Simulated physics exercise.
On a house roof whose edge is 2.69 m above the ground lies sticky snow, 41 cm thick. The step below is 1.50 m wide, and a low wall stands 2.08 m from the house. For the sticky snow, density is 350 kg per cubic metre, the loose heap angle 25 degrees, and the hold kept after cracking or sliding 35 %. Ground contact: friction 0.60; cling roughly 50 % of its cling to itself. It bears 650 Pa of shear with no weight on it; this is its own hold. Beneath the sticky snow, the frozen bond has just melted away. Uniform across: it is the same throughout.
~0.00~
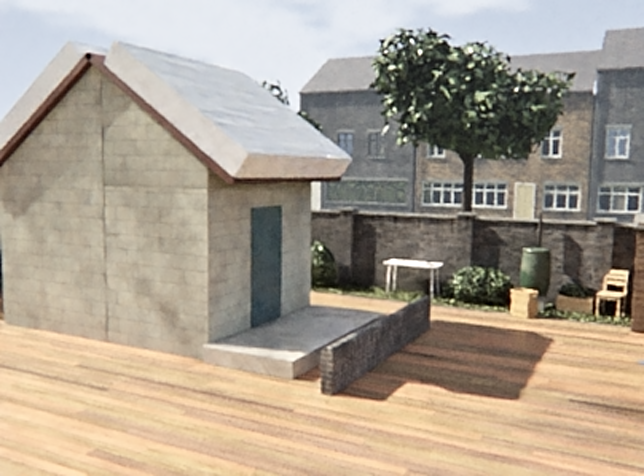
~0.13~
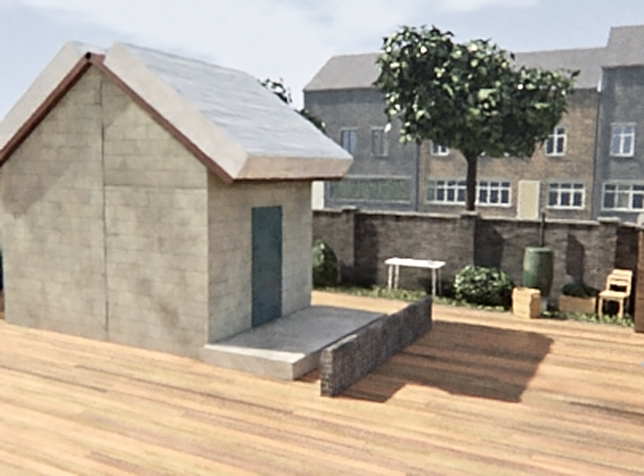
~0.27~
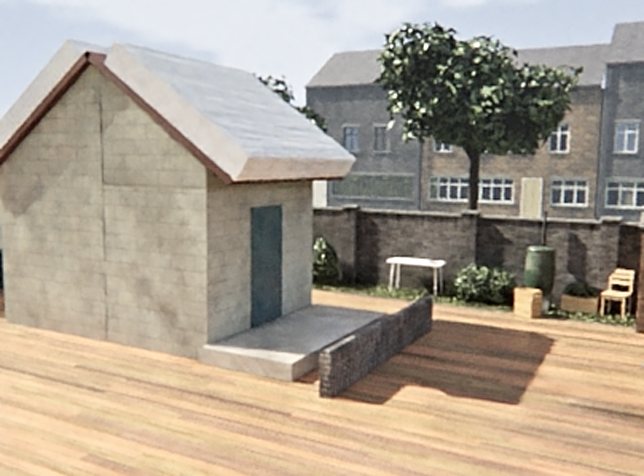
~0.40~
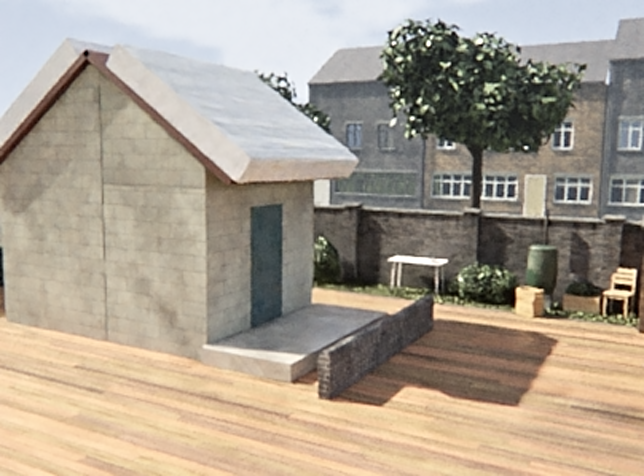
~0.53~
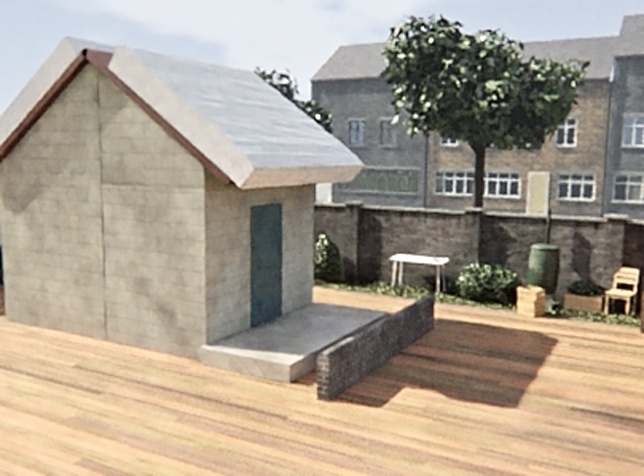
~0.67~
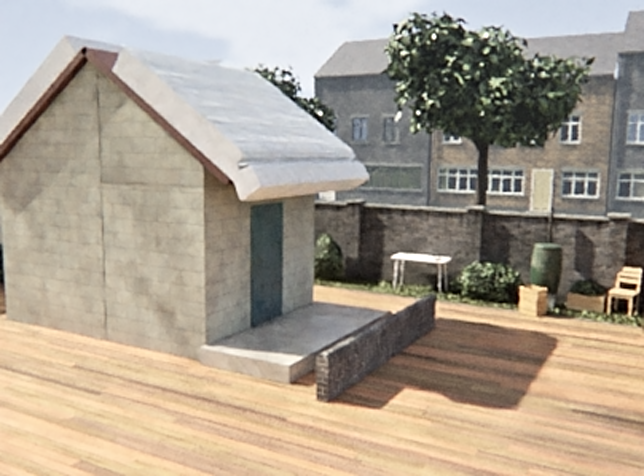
Snow sheet sliding slowly down the roof of a small block house, edging past the eaves above a step and low wall.
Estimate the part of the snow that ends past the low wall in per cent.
My estimate is 26 percent.
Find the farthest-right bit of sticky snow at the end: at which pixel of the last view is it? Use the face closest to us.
Look roughly at (539, 436).
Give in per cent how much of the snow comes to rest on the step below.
About 35 %.
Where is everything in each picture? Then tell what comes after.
The first picture shows leading edge of the sticky snow at (246, 157), 4 % of it past the eaves, in one piece.
The second picture shows leading edge of the sticky snow at (247, 158), its middle shifted 1.3 cm, 5 % of it past the eaves, in one piece.
The third picture shows leading edge of the sticky snow at (247, 159), its middle shifted 5.1 cm, 6 % of it past the eaves, in one piece.
The fourth picture shows leading edge of the sticky snow at (250, 163), its middle shifted 12 cm, 8 % of it past the eaves, in one piece.
The fifth picture shows leading edge of the sticky snow at (254, 170), its middle shifted 21 cm, 11 % of it past the eaves, in one piece.
The sixth picture shows leading edge of the sticky snow at (260, 183), its middle shifted 34 cm, 16 % of it past the eaves, cracking.
After 1.09 s, 86 % is still on the roof and 0 % is past the low wall.
After 1.60 s, 53 % is still on the roof and 0 % is past the low wall.
After 2.10 s, 2 % is still on the roof and 3 % is past the low wall.
After 2.60 s, none is still on the roof and 26 % is past the low wall.
After 3.40 s, at the end, none is still on the roof and 26 % is past the low wall.
